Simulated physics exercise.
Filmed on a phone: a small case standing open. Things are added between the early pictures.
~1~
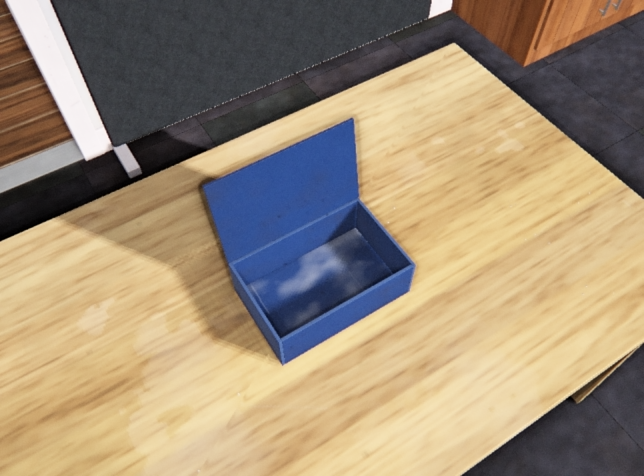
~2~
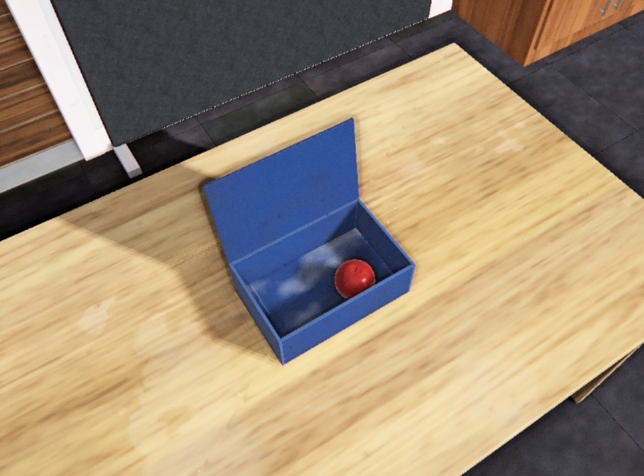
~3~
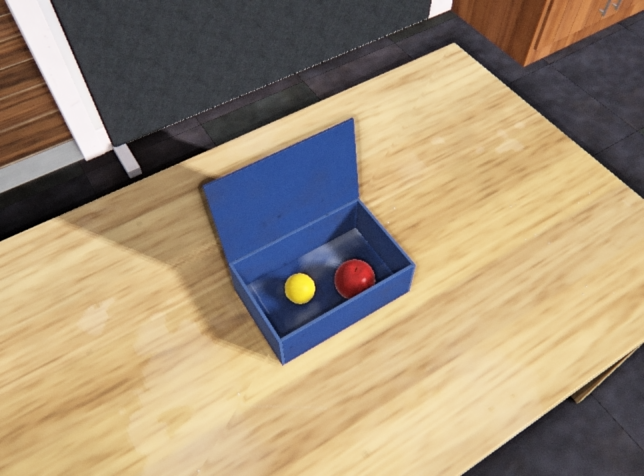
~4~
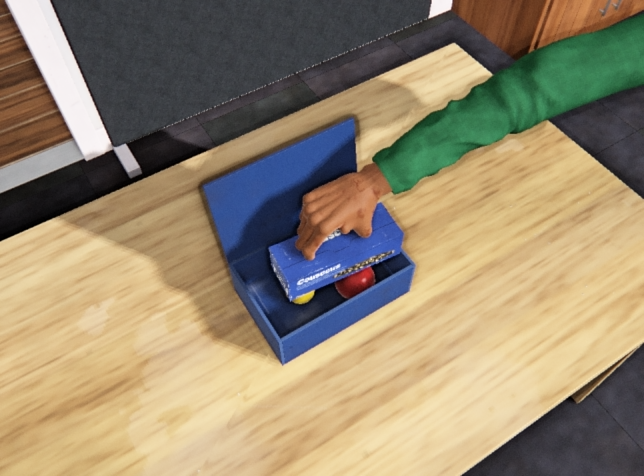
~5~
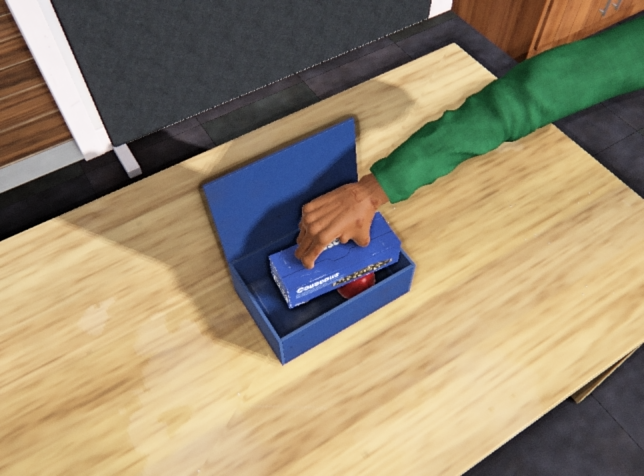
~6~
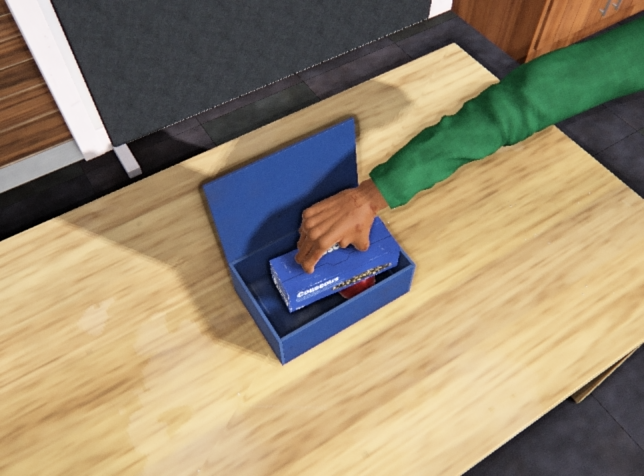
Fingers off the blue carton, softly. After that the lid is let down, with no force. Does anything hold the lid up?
As it turns out, it will not close.
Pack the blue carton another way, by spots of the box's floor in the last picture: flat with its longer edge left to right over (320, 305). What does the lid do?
Then it will not close.
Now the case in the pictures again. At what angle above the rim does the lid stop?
Some 35° above the rim.
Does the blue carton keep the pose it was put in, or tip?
It ends up tilted.
Then, 0.90 s later than the last frame, lid starting down; blue carton tilted by 33° near (324, 288); red apple moved a little.
Then, 1.60 s later than the last frame, lid 57° above the rim; blue carton tilted by 33° near (324, 288); red apple moved a little.
When it is over, lid 33° above the rim; moved from the start, blue carton; the other 2 as before. End places, in pixels of the last picture, blue carton near (324, 288).
